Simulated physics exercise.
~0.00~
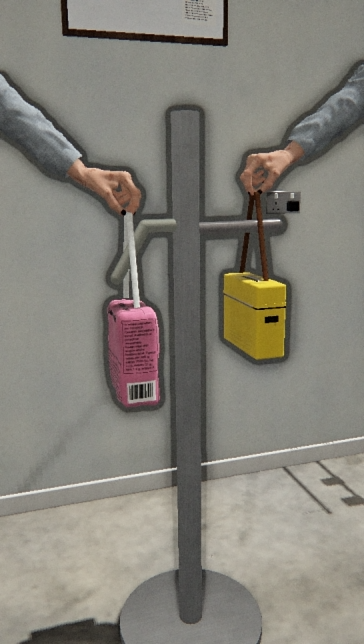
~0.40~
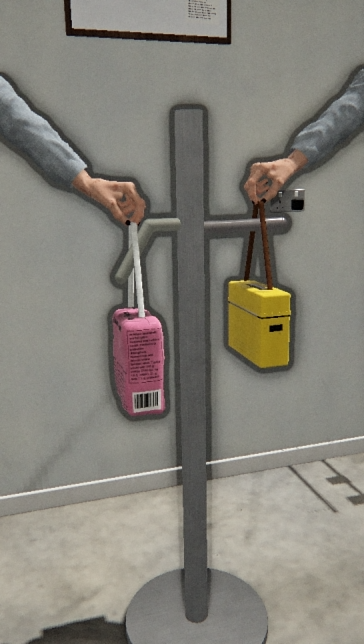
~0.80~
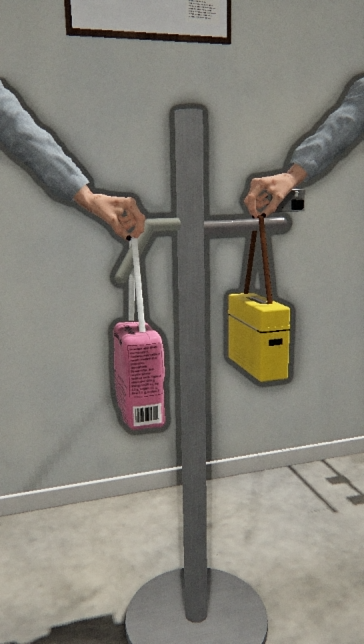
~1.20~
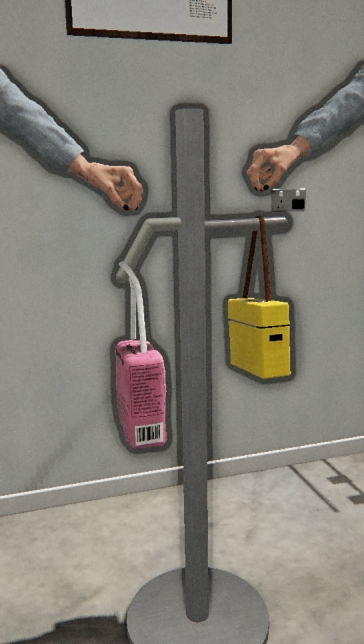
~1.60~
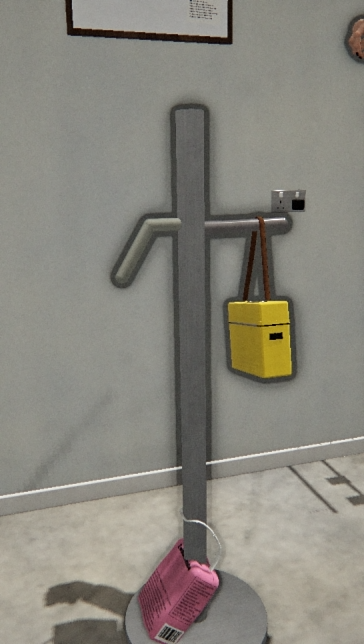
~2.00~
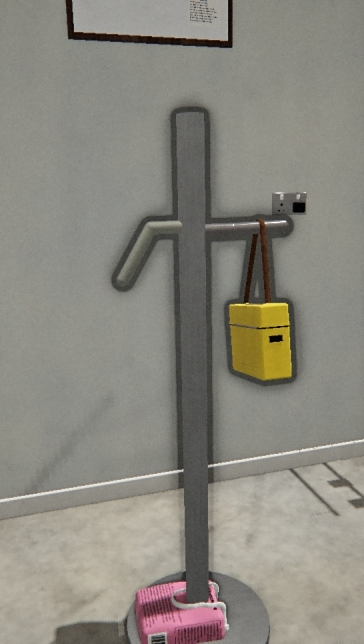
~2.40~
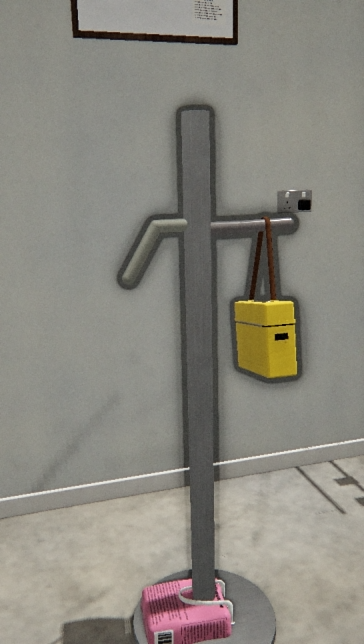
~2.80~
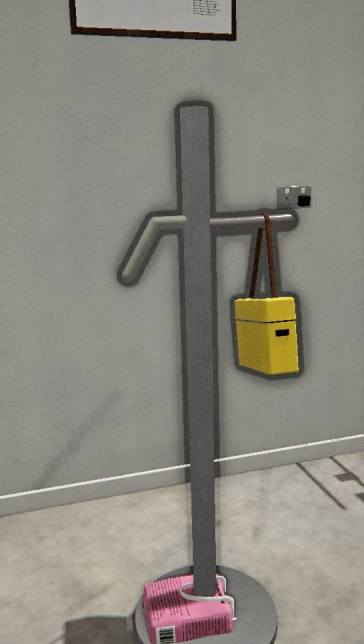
A pink bag slid off the downward-bent left peg of a gray stand after two hands lowered it and a yellow case by their straps and let go. It landed on its side on the stand's base, while the yellow case stayed hanging on the right.
